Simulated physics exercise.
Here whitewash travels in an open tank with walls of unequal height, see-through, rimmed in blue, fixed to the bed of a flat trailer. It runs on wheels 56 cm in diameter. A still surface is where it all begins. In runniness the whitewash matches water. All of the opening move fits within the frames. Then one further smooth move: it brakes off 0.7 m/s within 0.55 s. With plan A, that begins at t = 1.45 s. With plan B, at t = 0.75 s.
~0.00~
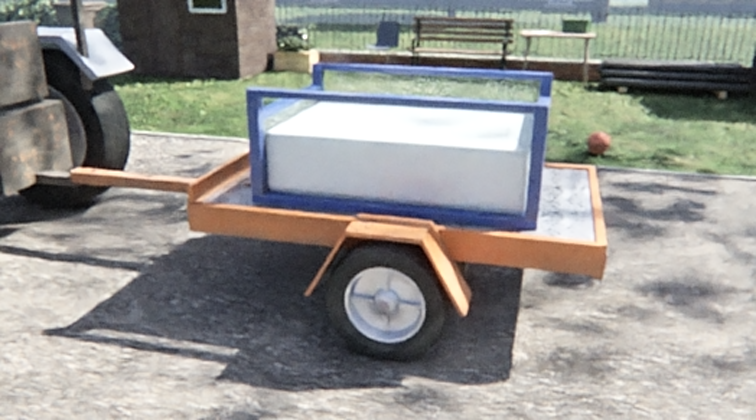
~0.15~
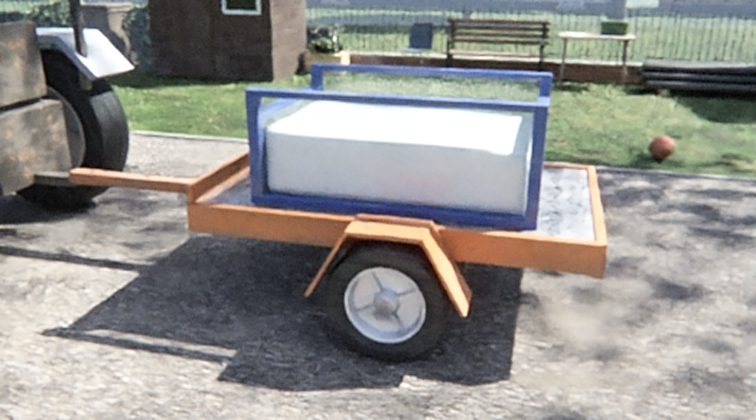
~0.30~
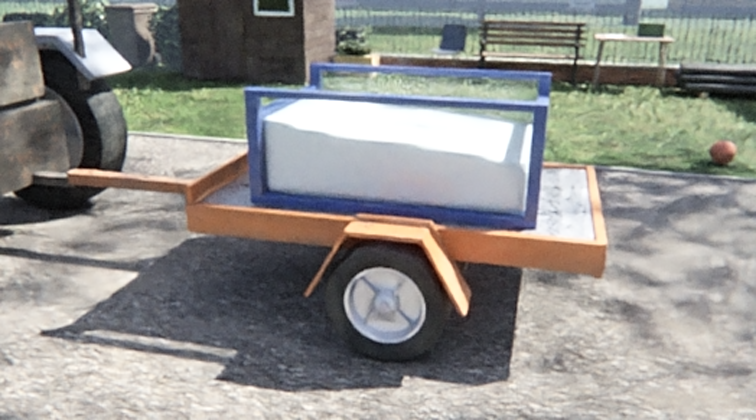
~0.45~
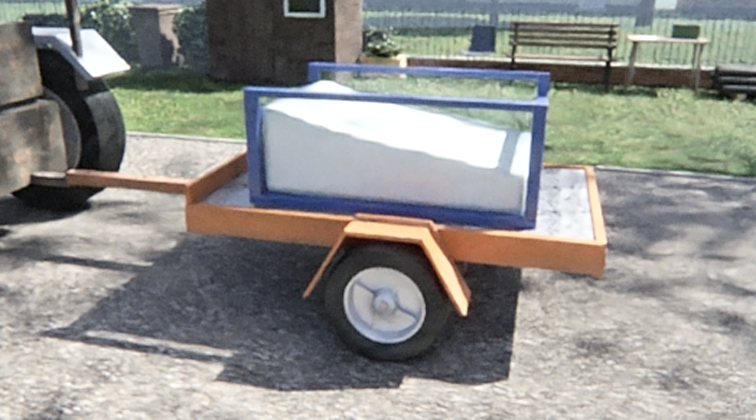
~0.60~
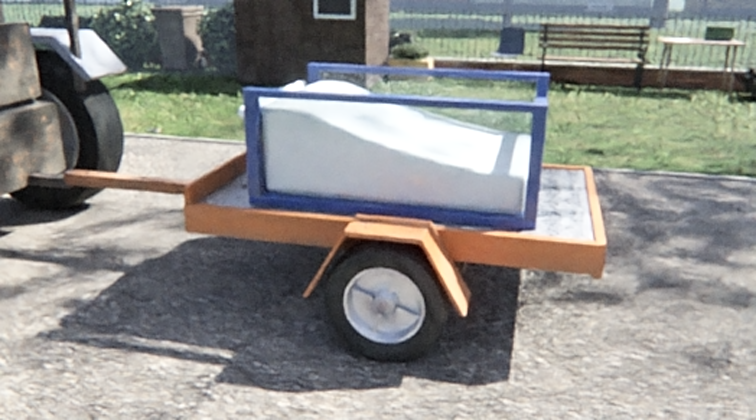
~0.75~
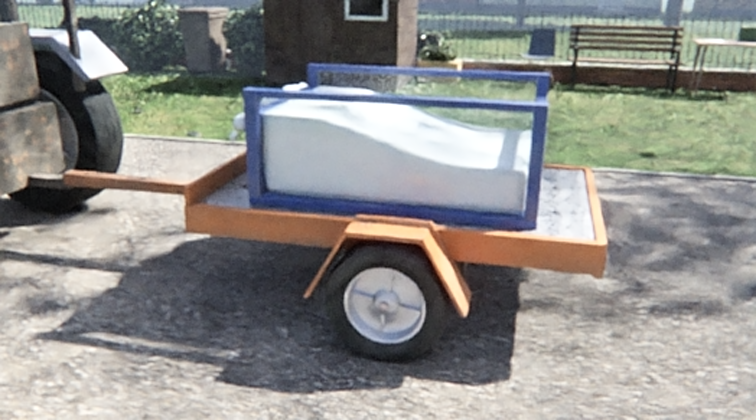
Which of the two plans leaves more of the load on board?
Plan B.
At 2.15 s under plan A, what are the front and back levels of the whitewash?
Front 56 cm, back 16 cm.
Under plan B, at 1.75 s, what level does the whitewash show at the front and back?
Front: 28 cm; back: 32 cm.
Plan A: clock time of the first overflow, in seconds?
0.9 s.
For plan A, At 2.15 s front 57 cm, middle 23 cm, back 16 cm above the floor; the loss stands at 2 per cent, over the back and the front.
For plan A, At 4.99 s the loss stands at 13 per cent, mostly over the front, some over the back, 43 of 328 litres.
For plan B, At 1.75 s front 27 cm, middle 31 cm, back 31 cm above the floor; the loss stands at 1 per cent, over the front.
For plan B, At 4.28 s the loss stands at 1 per cent, over the front, 3 of 328 litres.
